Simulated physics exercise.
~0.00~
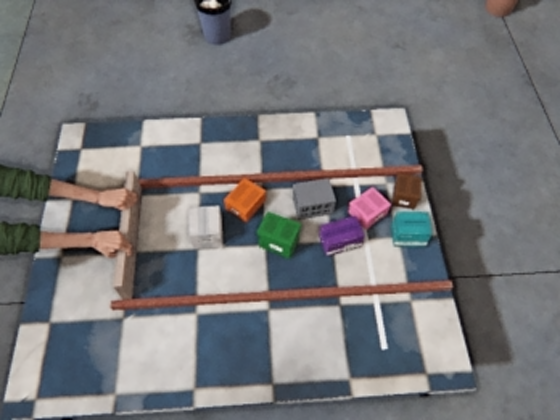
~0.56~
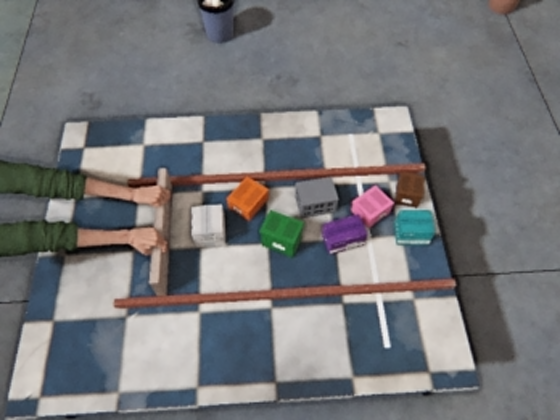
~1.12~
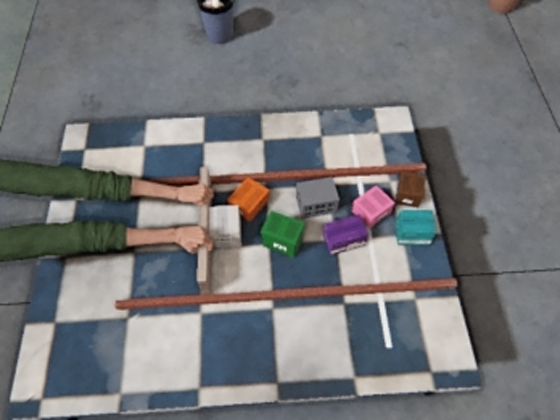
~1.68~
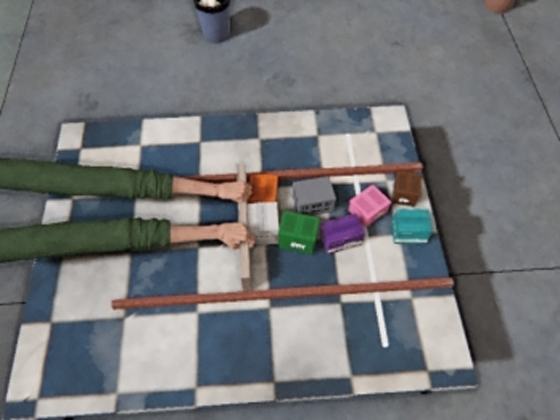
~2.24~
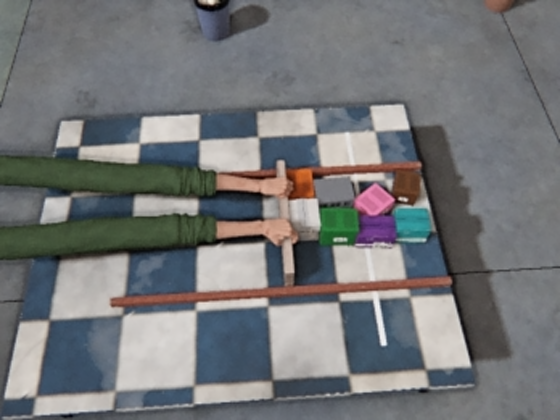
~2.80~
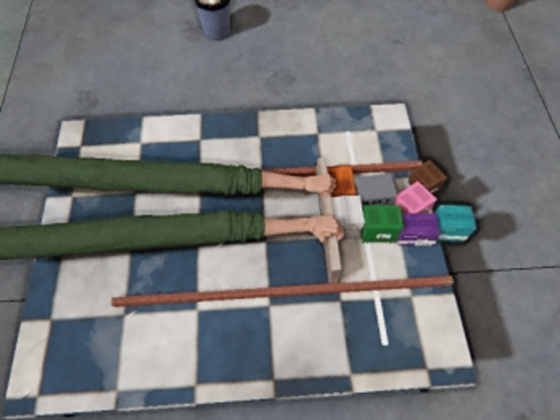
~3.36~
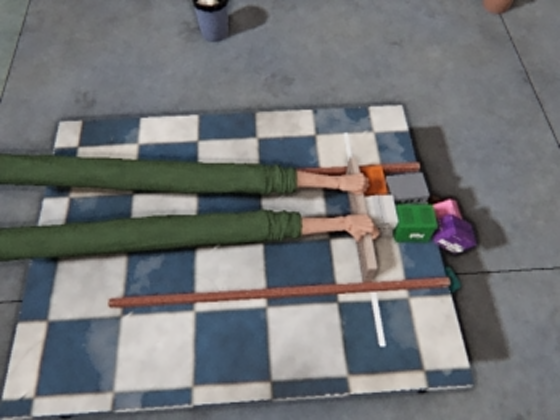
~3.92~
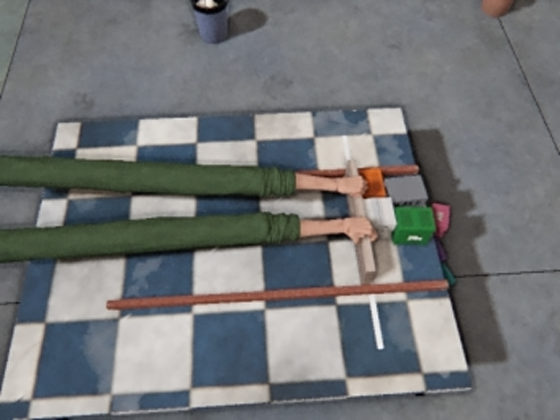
A wooden plank, gripped by two green-sleeved arms reaching in from the left, slides rightward over a blue-and-white checkered deck seen from above, between two reddish rails. Ahead of it lie white, orange, green, gray, purple, pink, brown and turquoise blocks, the last few near a white strip and the right edge. The plank meets the white block, then gathers the orange and green ones, packing the group together. Pushed onward, the brown, turquoise, pink and purple blocks go over the edge. The plank halts at the strip, with white, orange and green blocks still on the deck.
